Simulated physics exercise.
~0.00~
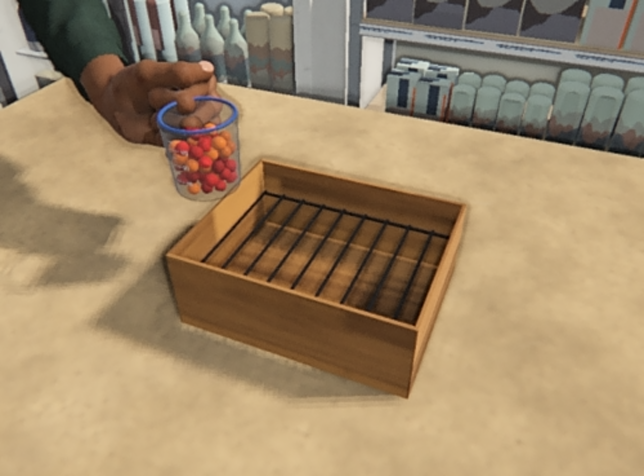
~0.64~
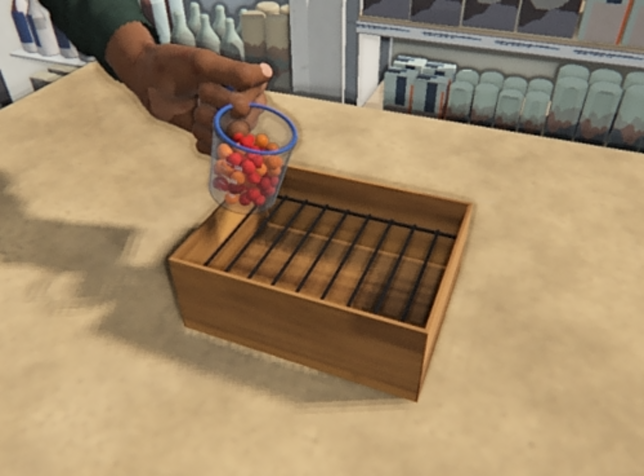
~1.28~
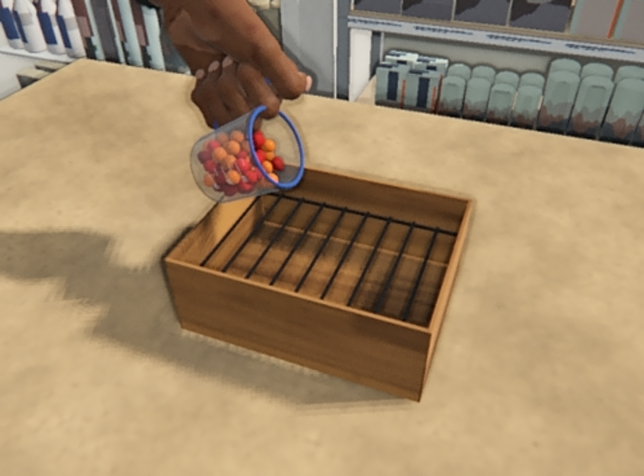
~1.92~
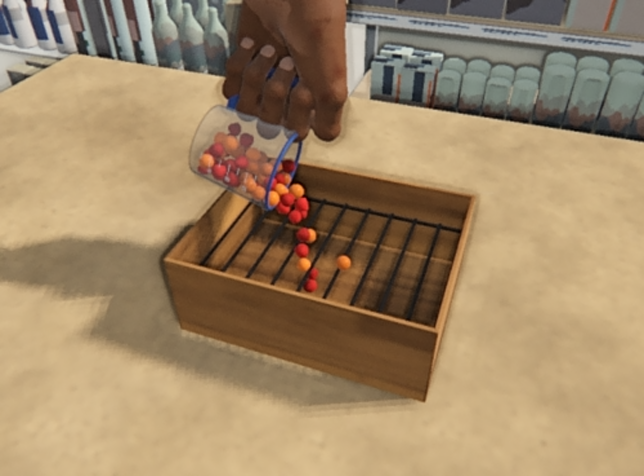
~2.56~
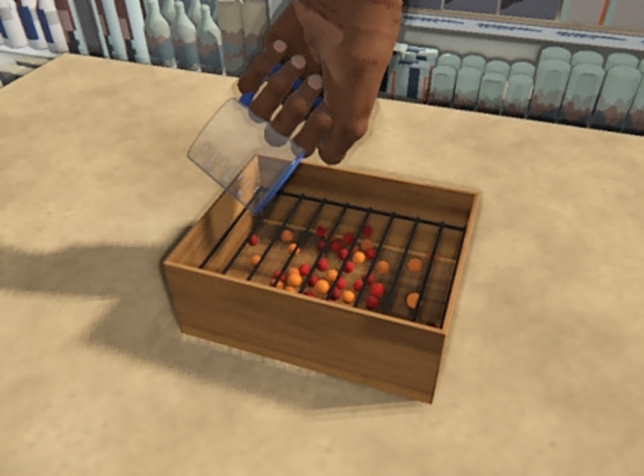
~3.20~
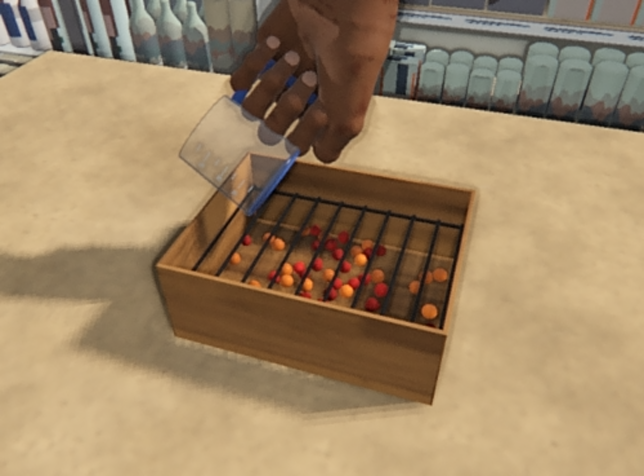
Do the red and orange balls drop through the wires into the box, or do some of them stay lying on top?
Both the red and the orange balls drop through the wires. None of them are left lying on top.
